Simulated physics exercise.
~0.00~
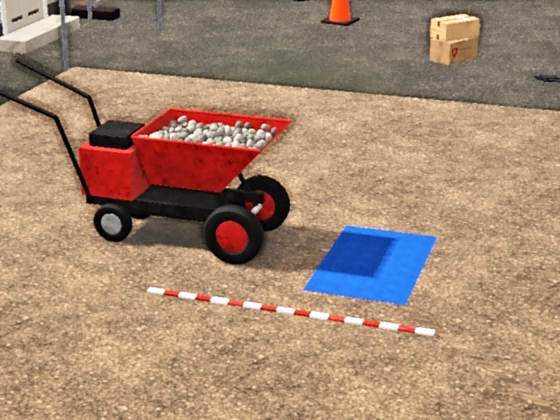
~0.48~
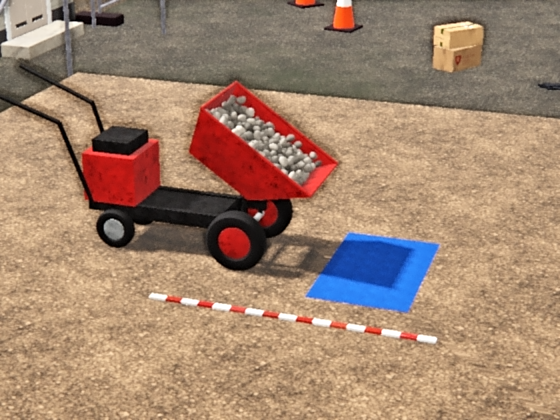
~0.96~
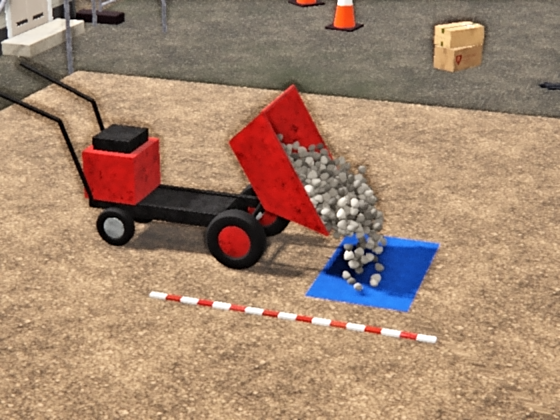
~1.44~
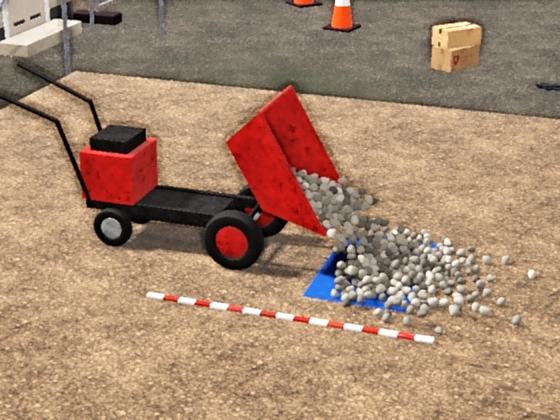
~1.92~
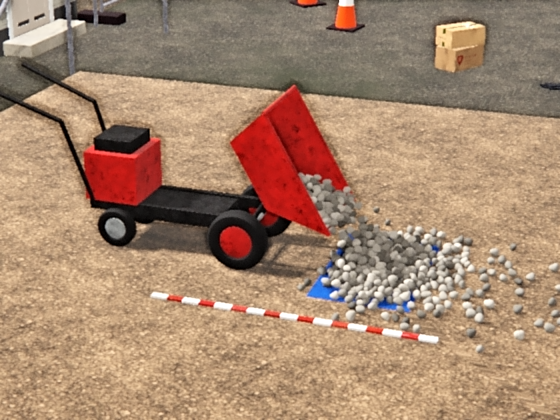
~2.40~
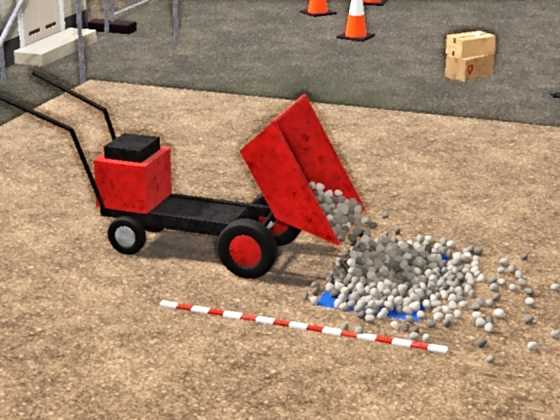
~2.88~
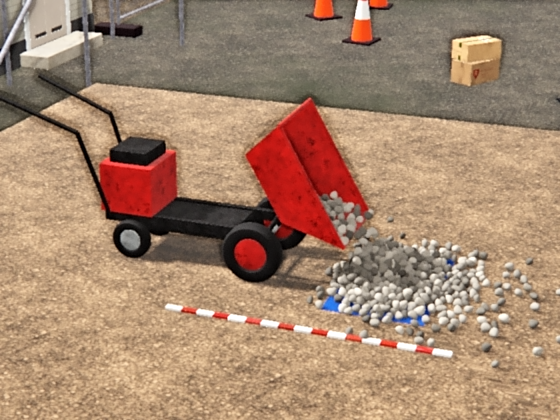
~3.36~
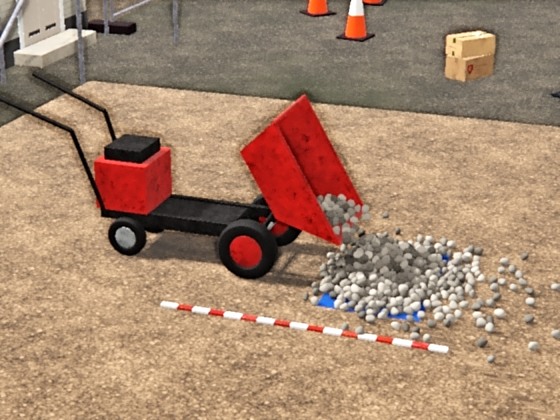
At first, a red powered barrow loaded with grey stones stands on sandy ground, facing a blue sheet laid flat to its right, with a red and white striped staff in front. The tray tips forward to the right, the stones still inside it. As it tilts steeply, the stones pour over the lip onto the sheet. The tray then holds still while more slide out, spreading into a heap, some rolling off to the right. It ends with most stones piled over the nearly hidden sheet, others scattered beyond it, and a few left in the raised tray.
